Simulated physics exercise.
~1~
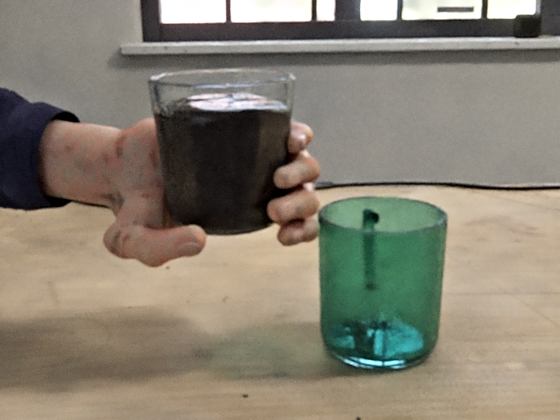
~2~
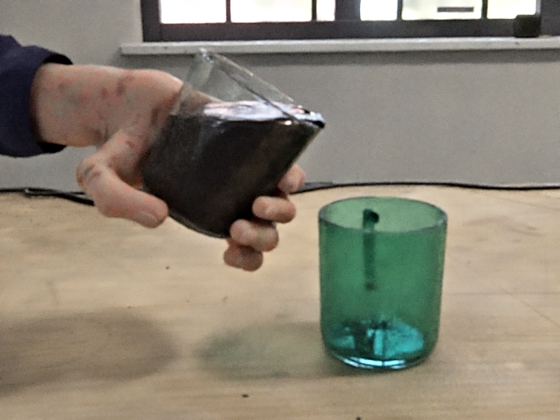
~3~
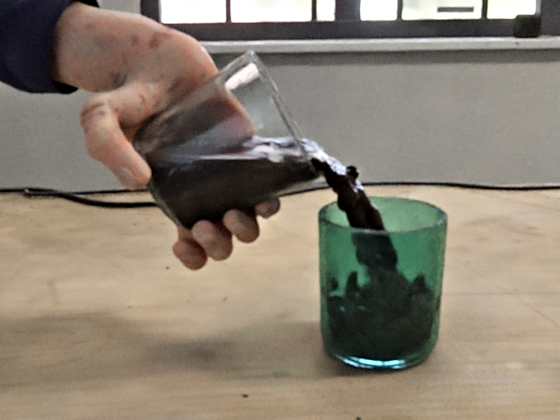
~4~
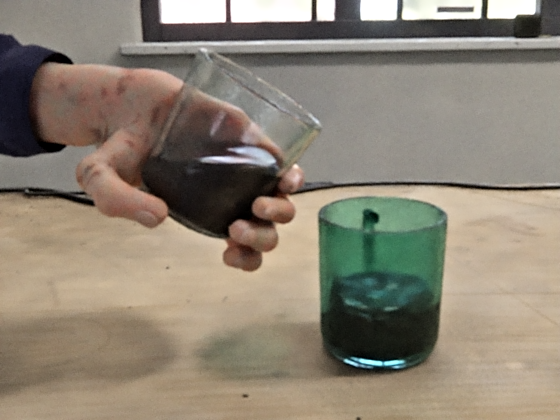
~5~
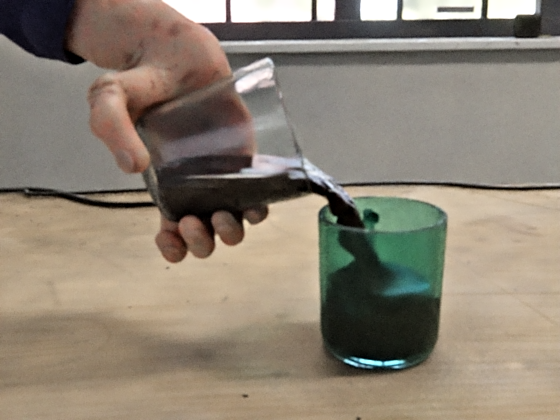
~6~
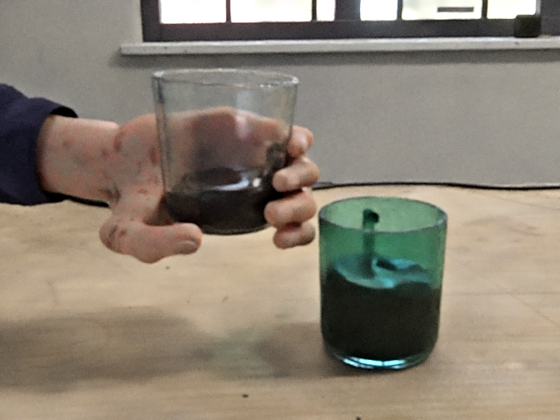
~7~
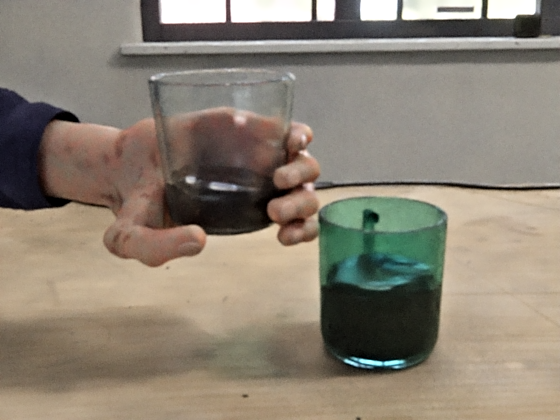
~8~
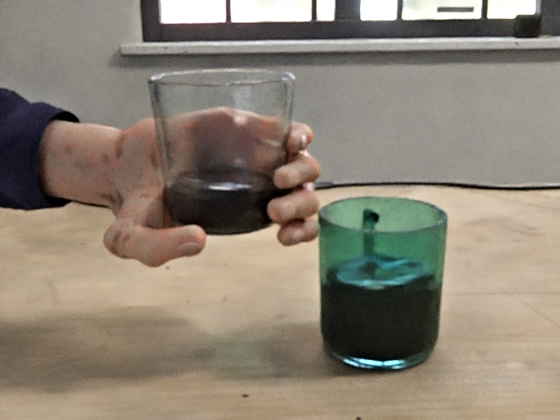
A hand reaching in from the left holds a clear glass tumbler nearly full of dark, thin liquid above a light wooden table, beside an empty green translucent cup on the right. The view is level and still, with a grey wall and a window behind. The hand tips the tumbler rightward and a dark stream splashes into the cup, then eases it back so the flow stops. It tilts further for a second pour, raising the level. Finally the tumbler is held upright with a little liquid left, and the cup stands over half full.
